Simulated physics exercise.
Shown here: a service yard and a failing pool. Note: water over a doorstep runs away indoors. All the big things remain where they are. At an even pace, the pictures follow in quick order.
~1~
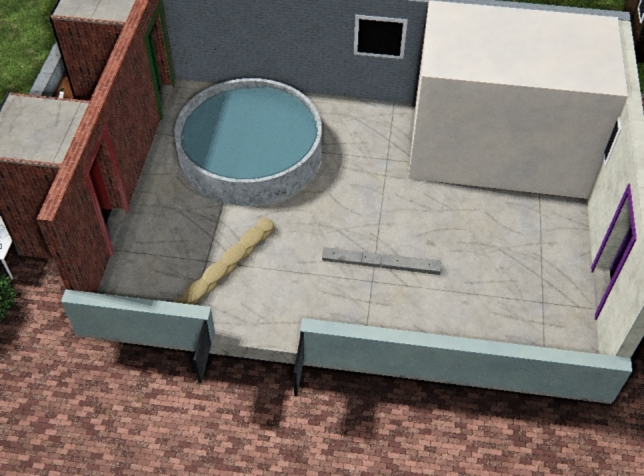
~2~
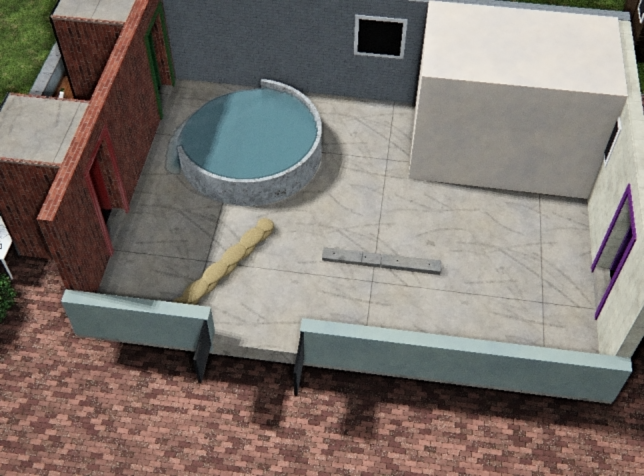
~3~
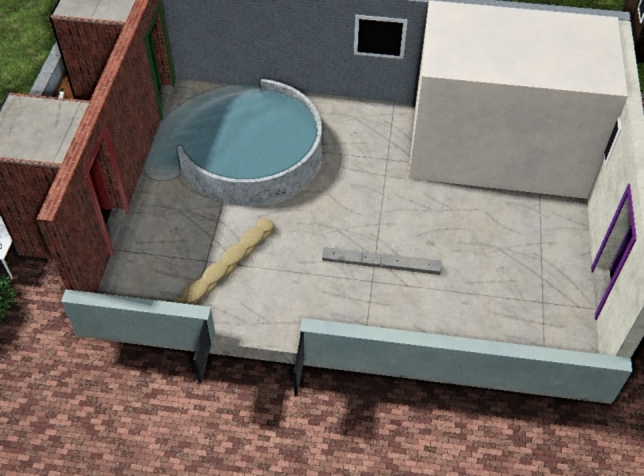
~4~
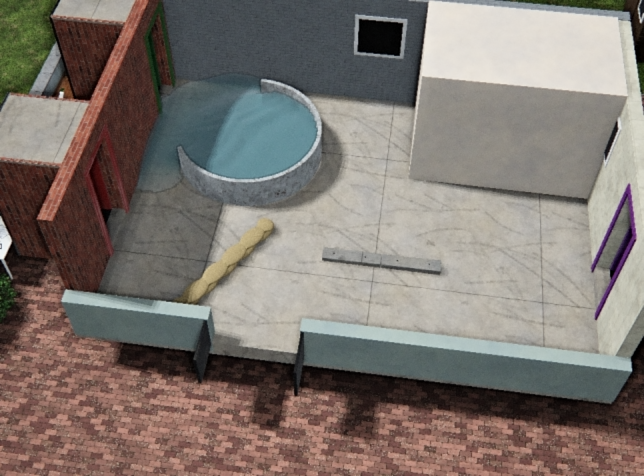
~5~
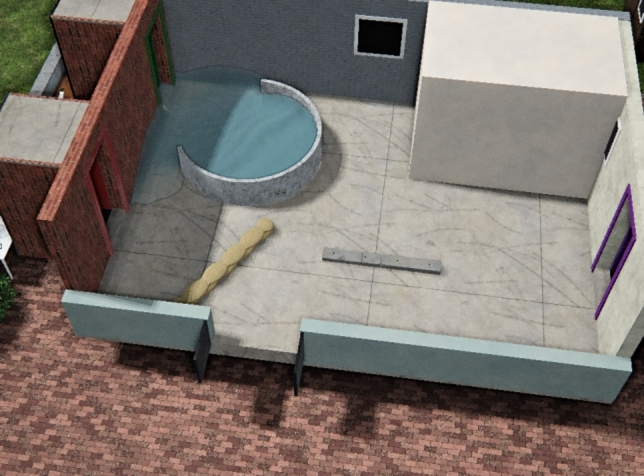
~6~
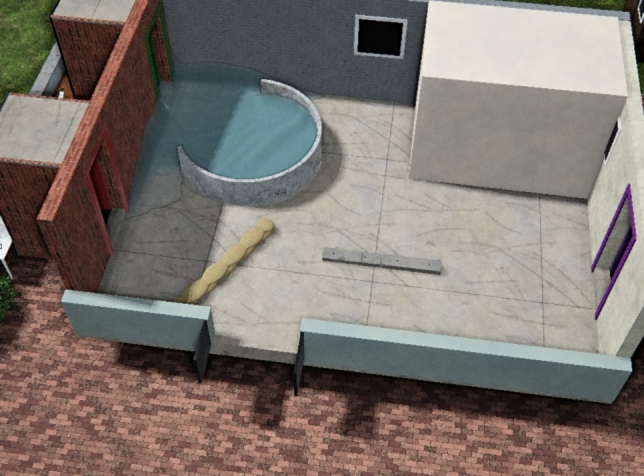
The left side of a round stone tank in a walled yard gave way, and water poured out through the gap, spreading across the paving toward the brick wall and then nearer the front.
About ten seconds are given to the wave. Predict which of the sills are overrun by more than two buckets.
At the end, I expect the red door to stop at two buckets or less, I expect the green door to go past two buckets, I expect the purple door to stop at two buckets or less.
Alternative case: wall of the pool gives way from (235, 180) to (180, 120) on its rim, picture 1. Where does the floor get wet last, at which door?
It's the purple one.
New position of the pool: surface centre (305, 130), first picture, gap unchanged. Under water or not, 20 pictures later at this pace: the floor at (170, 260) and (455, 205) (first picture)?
I'd say watered for the first and spared for the second.
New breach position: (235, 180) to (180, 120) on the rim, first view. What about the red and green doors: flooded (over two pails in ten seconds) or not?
In brief: Red door exceeds the mark and green door exceeds the mark.
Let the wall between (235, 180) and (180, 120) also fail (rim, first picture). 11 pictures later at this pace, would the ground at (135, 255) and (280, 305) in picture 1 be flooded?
The first spot is swamped, the second spared.
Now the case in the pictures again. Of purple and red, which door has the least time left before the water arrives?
Answer: The door marked red.
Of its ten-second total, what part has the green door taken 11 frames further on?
Share at that point: Close to 45 in a hundred.
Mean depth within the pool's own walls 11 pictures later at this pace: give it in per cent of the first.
Some 42 per cent.
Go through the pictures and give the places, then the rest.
The round tank at (249, 131) is whole and still, in the first frame.
Water pours out at (200, 115) and has run to a hidden place, in the second frame.
The front is at a hidden place, out from the gap at (200, 117), in the third frame.
The front is at (143, 187), out from the gap at (200, 118), in the fourth frame.
Water pours out at (200, 118) and has run to (132, 201), in the fifth frame.
Water pours out at (200, 118) and has run to (126, 215), in the sixth frame.
A moment on, water covers 20 % of the floor; the red door wet at the sill, nothing in, the green door far over two buckets in, the purple door not reached.
Next, water covers 30 % of the floor; the red door wet at the sill, nothing in, the green door far over two buckets in, the purple door not reached.
Then, water covers 35 % of the floor; the red door wet at the sill, nothing in, the green door far over two buckets in, the purple door not reached.
Later, water covers 55 % of the floor; the red door wet at the sill, nothing in, the green door far over two buckets in, the purple door not reached.
In the end, water covers 80 % of the floor; the red door wet at the sill, nothing in, the green door far over two buckets in, the purple door wet at the sill, nothing in.
